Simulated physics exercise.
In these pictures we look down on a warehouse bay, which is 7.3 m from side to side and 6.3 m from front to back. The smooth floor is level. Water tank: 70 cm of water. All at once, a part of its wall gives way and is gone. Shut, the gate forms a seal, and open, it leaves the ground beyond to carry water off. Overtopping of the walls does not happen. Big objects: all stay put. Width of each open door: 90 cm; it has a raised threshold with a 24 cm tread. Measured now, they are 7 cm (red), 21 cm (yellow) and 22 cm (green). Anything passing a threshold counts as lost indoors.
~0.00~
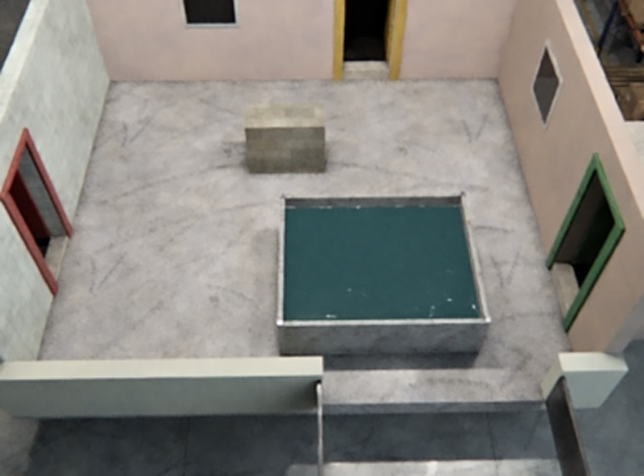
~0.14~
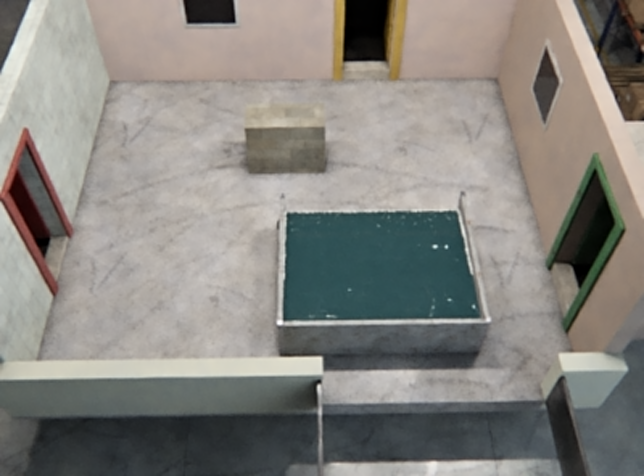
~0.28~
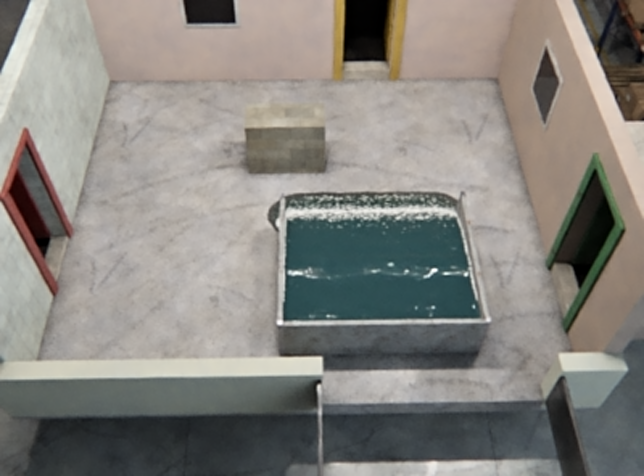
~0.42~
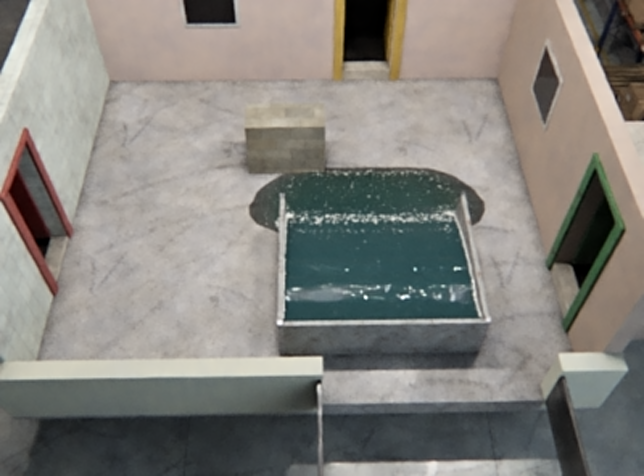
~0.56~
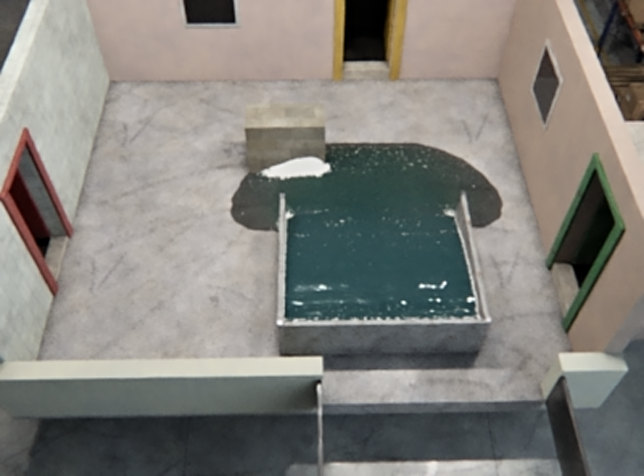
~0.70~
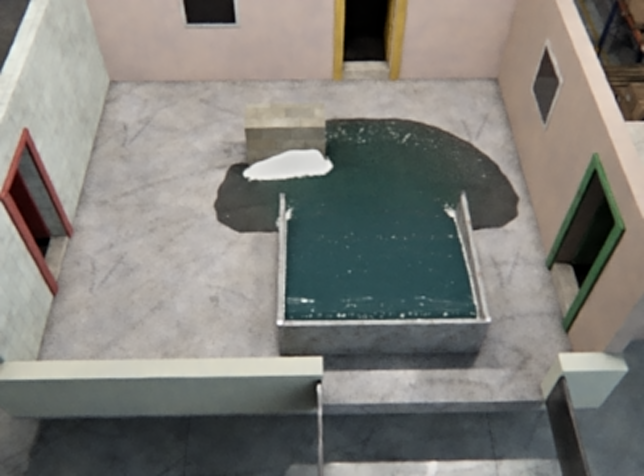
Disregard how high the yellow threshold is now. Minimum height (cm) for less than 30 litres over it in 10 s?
Around 34 cm.
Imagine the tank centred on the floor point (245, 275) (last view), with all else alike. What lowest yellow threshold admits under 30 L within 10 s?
That setup calls for roughly 9.0 cm.
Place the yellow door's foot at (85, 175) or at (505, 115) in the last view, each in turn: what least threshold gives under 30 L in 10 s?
Around 11.5 and 27 cm respectively.
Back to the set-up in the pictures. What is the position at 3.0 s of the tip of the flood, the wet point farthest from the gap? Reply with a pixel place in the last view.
Roughly at (109, 87) in the last view.
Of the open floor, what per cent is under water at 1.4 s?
I'd say near 40 percent.
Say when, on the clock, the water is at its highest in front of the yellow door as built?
About 1.4 seconds.
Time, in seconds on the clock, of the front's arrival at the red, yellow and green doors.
The red door at 2.4 seconds, the yellow door at 1.0 seconds, the green door at 4.5 seconds.
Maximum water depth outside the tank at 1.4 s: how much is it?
Around 44 centimetres.
After 1.4 s water covers 40 % of the floor, deepest (44 cm) near (314, 177); 42 cm at the yellow door, 19 litres in over its 21 cm threshold.
After 3.0 s water covers 65 % of the floor, deepest (42 cm) near (495, 83); 30 cm at the yellow door, 172 litres in over its 21 cm threshold.
After 10.0 s water covers 100 % of the floor, deepest (14 cm) near (265, 351); 5 cm at the yellow door, 195 litres in over its 21 cm threshold.
At the yellow door as built, the water arrived by 1.0 s and peaked near 42 cm at 1.4 s.
Run again over the same 10 s with other heights there, 65 litres in over 29.5 cm, 4 litres over 40 cm. The limit of 30 litres is kept from about 34 cm up.
